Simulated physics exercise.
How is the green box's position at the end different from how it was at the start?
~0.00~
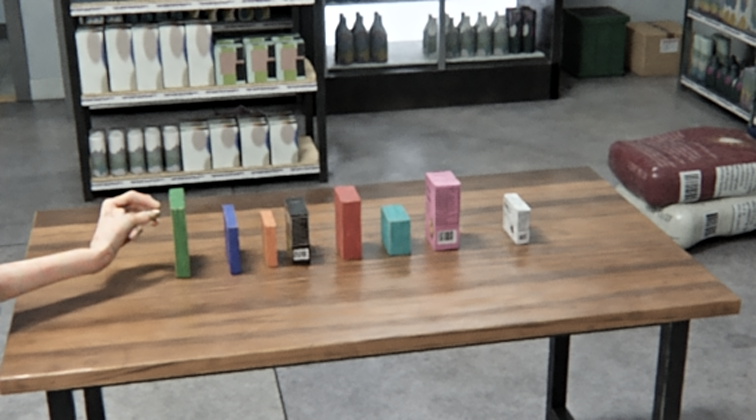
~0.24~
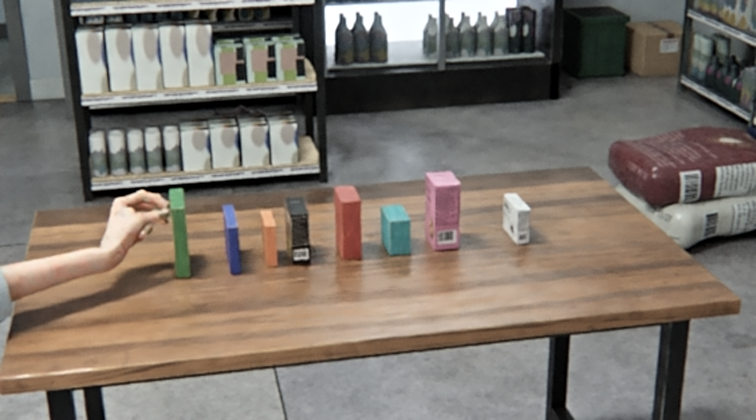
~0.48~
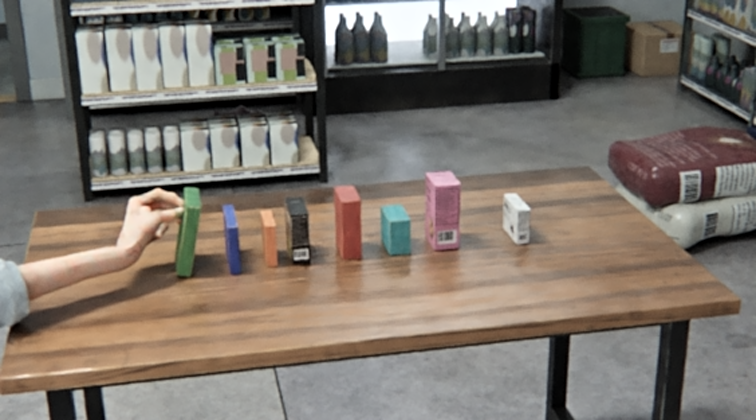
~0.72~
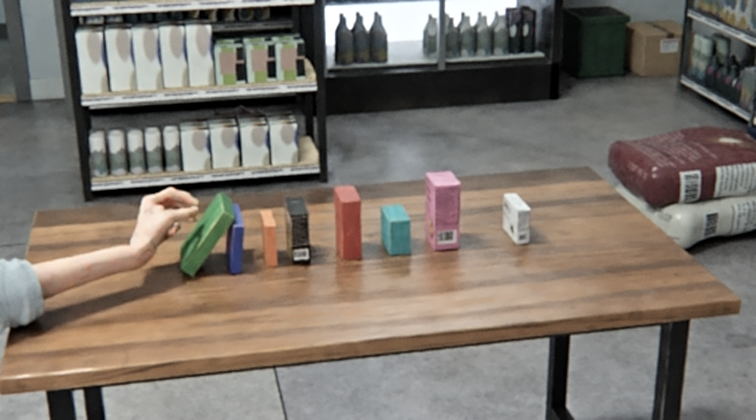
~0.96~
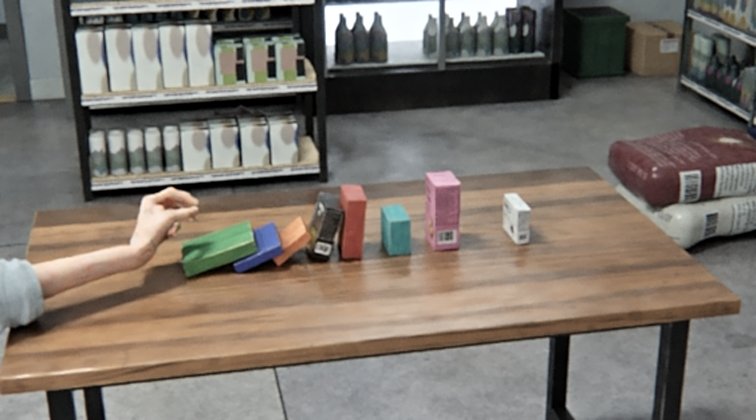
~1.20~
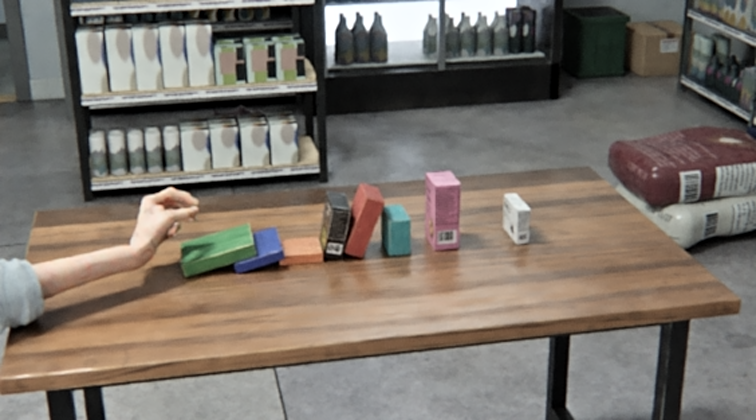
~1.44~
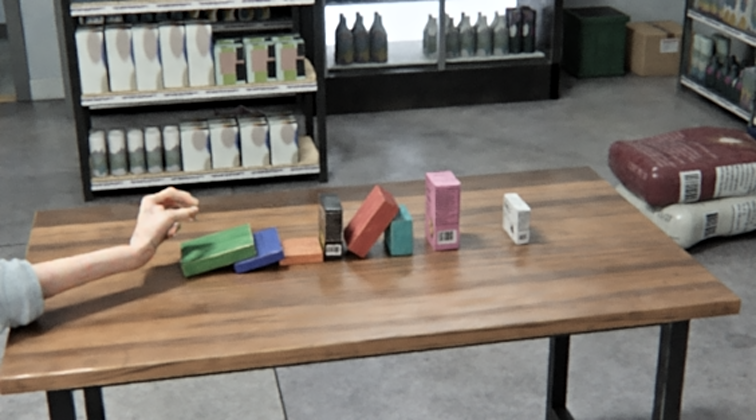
At the start the green box stands upright, and at the end it lies on its side on the table.
